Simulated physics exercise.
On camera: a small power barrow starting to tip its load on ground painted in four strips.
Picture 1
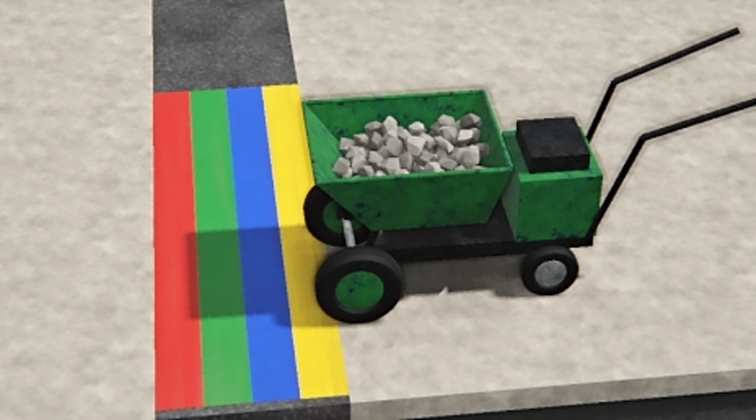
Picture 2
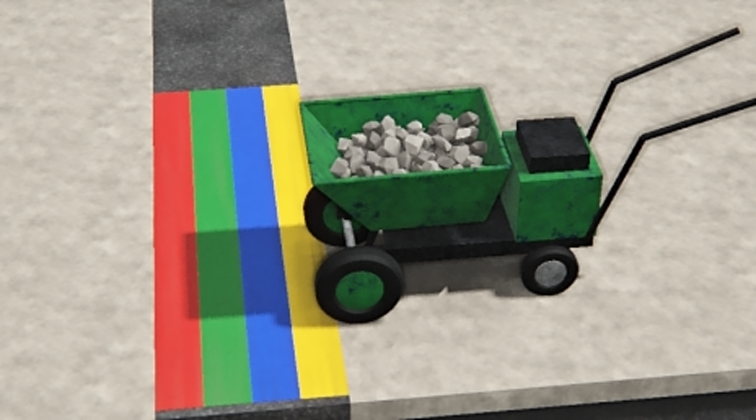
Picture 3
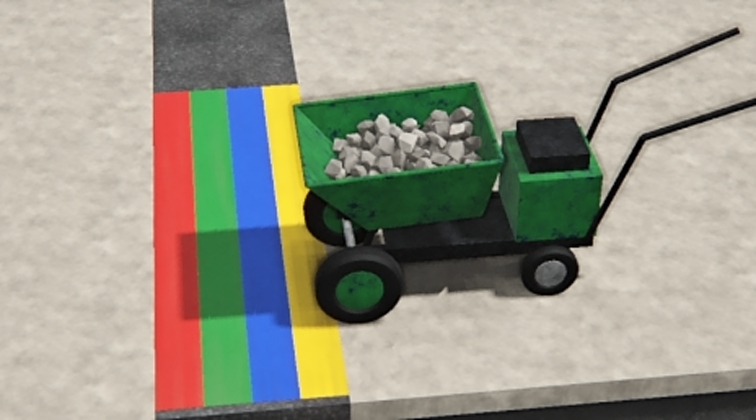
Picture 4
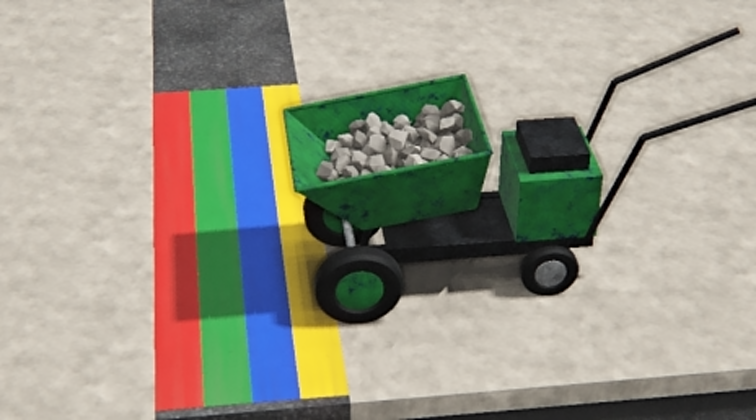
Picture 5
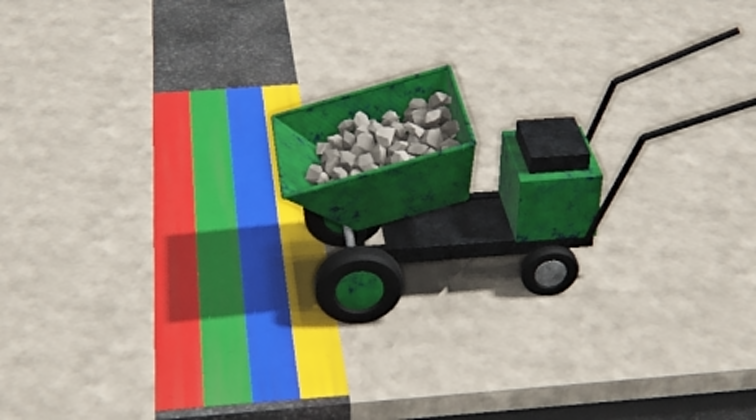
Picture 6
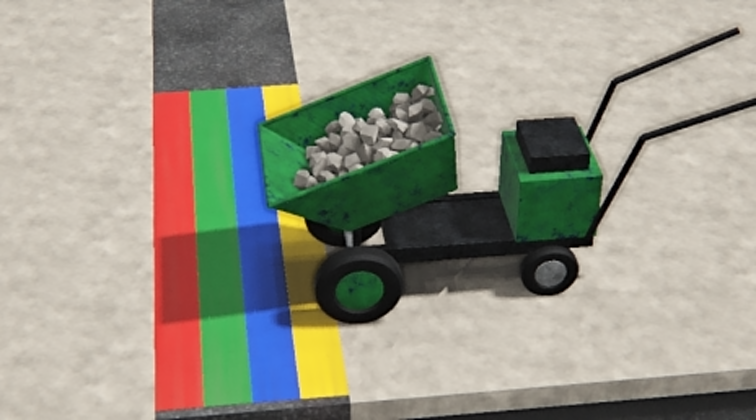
The green skip of stones on a small barrow tilts steadily leftward toward the painted strips.
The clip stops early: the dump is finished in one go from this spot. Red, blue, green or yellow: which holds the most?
Most lies over the red band.
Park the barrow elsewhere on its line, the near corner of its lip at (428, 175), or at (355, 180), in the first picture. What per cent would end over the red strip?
The first gives 0 %, the second 20 %.
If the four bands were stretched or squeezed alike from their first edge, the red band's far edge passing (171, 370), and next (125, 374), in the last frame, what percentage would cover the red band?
Roughly 30 per cent, and 30 per cent.
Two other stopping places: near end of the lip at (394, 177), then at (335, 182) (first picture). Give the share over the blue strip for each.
The first gives 30 %, the second 0 %.
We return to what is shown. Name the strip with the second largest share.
It is green.
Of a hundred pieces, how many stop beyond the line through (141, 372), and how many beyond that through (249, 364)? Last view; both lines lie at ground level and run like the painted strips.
First some 20, then 80 per cent.
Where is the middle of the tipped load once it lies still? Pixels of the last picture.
Close to (171, 284).
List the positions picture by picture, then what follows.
In the first frame, lip of the skip at (317, 183), level; top of the load at (429, 159), broken stones; yellow strip at (319, 353); blue strip at (272, 357); green strip at (225, 361); red strip at (178, 364).
In the second frame, lip of the skip at (314, 184), tipped barely; top of the load at (427, 158).
In the third frame, lip of the skip at (307, 186), tipped barely; top of the load at (420, 137).
In the fourth frame, lip of the skip at (297, 191), tipped a little; top of the load at (427, 135).
In the fifth frame, lip of the skip at (284, 197), tipped a little; top of the load at (414, 129).
In the sixth frame, lip of the skip at (270, 207), tipped clearly; top of the load at (419, 131); yellow strip at (319, 353); blue strip at (272, 357); green strip at (225, 361); red strip at (178, 364).
Soon after the last picture, skip tipped steeply; all in the skip.
A little later, skip tipped right over; most in the skip; a stray few over the green strip; a small part over the red strip; a stray few falling; a stray few off the paint.
Later still, skip tipped right over; about a quarter in the skip; a small part over the green strip; about a third over the red strip; about a quarter off the paint.
At rest, skip tipped right over; about a quarter in the skip; none over the yellow strip; none over the blue strip; a small part over the green strip; about a third over the red strip; about a quarter off the paint.
